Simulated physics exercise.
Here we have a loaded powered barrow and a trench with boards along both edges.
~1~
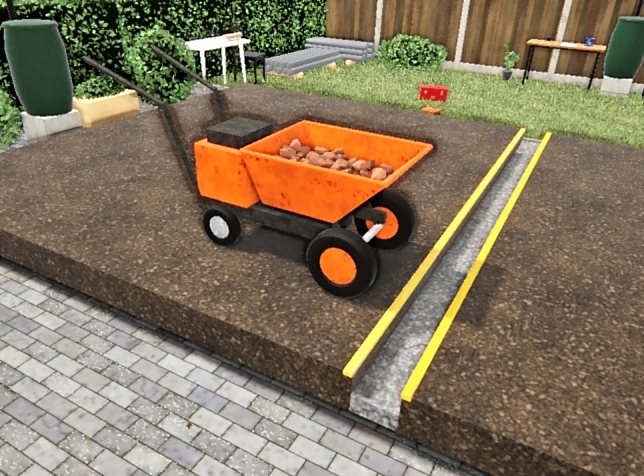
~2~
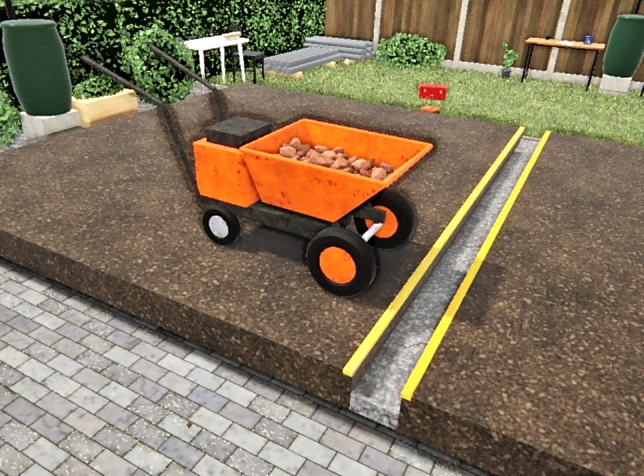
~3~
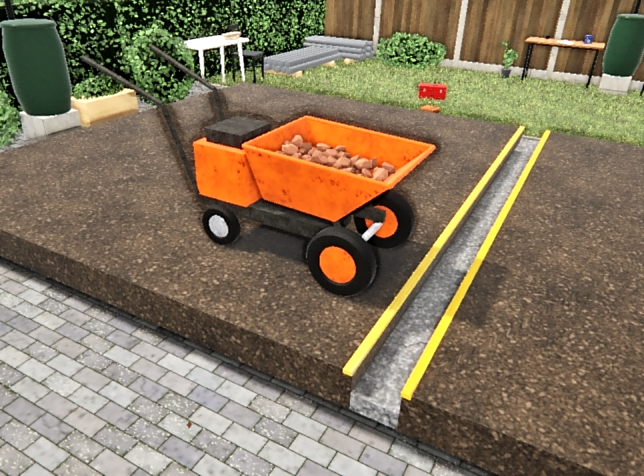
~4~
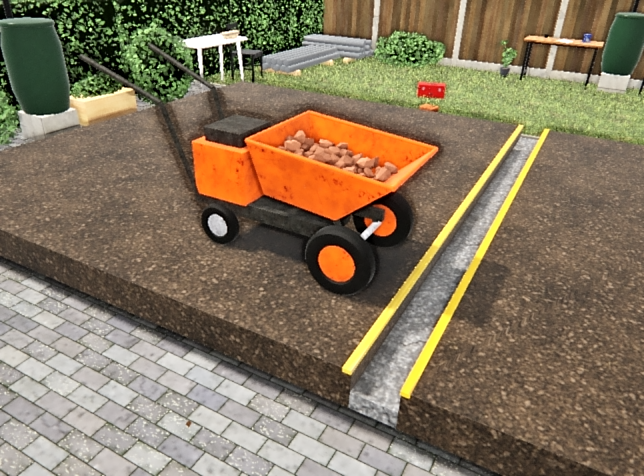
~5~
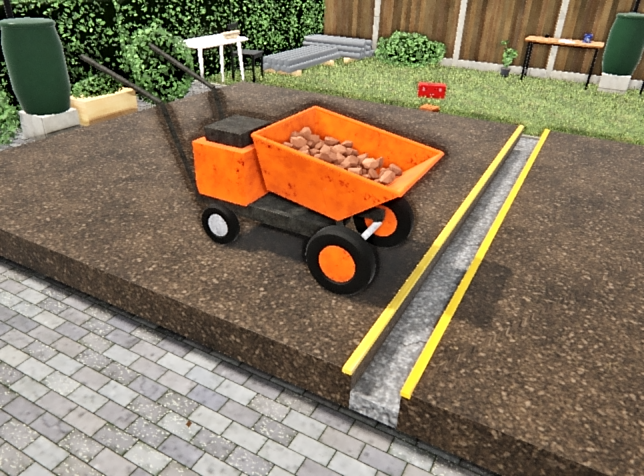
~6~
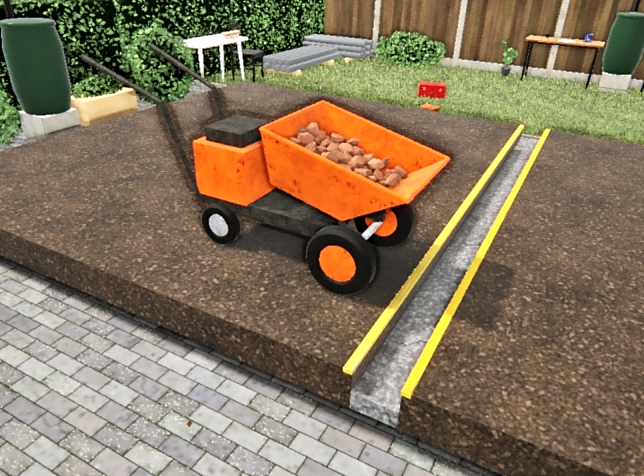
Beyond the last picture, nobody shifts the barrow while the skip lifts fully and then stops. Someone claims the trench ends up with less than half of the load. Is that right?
Right.
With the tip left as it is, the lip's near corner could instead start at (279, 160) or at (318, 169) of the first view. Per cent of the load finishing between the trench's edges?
Roughly 20 per cent at the first spot and 60 per cent at the second.
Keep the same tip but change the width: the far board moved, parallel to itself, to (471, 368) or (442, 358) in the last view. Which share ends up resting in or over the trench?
Lab note: Case 1 near 80 percent, case 2 near 40 percent.
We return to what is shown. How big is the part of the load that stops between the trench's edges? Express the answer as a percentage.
It comes to about 0 per cent of the load.
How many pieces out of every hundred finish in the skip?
Result: Close to 20 per cent.
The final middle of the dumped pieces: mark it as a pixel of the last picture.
Once nothing moves, the middle sits near (494, 303).
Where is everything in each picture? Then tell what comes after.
Lip of the skip at (386, 185), level; top of the load at (316, 161), lumps of rubble; first edge of the trench at (374, 336); far edge at (428, 355), the trench under half as wide as the skip, and about half as deep as wide, in the first frame.
Lip of the skip at (386, 185), level; top of the load at (312, 170), in the second frame.
Lip of the skip at (389, 186), tipped barely; top of the load at (306, 161), in the third frame.
Lip of the skip at (393, 189), tipped barely; top of the load at (308, 158), in the fourth frame.
Lip of the skip at (400, 195), tipped a little; top of the load at (302, 155), in the fifth frame.
Lip of the skip at (407, 201), tipped a little; top of the load at (320, 152); first edge of the trench at (374, 333); far edge at (428, 352), in the sixth frame.
Soon after the last picture, skip tipped well over; all in the skip.
A little later, skip tipped steeply; nearly all in the skip; a small part beyond it.
Later still, skip tipped right over; about a quarter in the skip; a stray few in or heaped over the trench; most beyond it.
At rest, skip tipped right over; about a quarter in the skip; a stray few in or heaped over the trench; most beyond it.
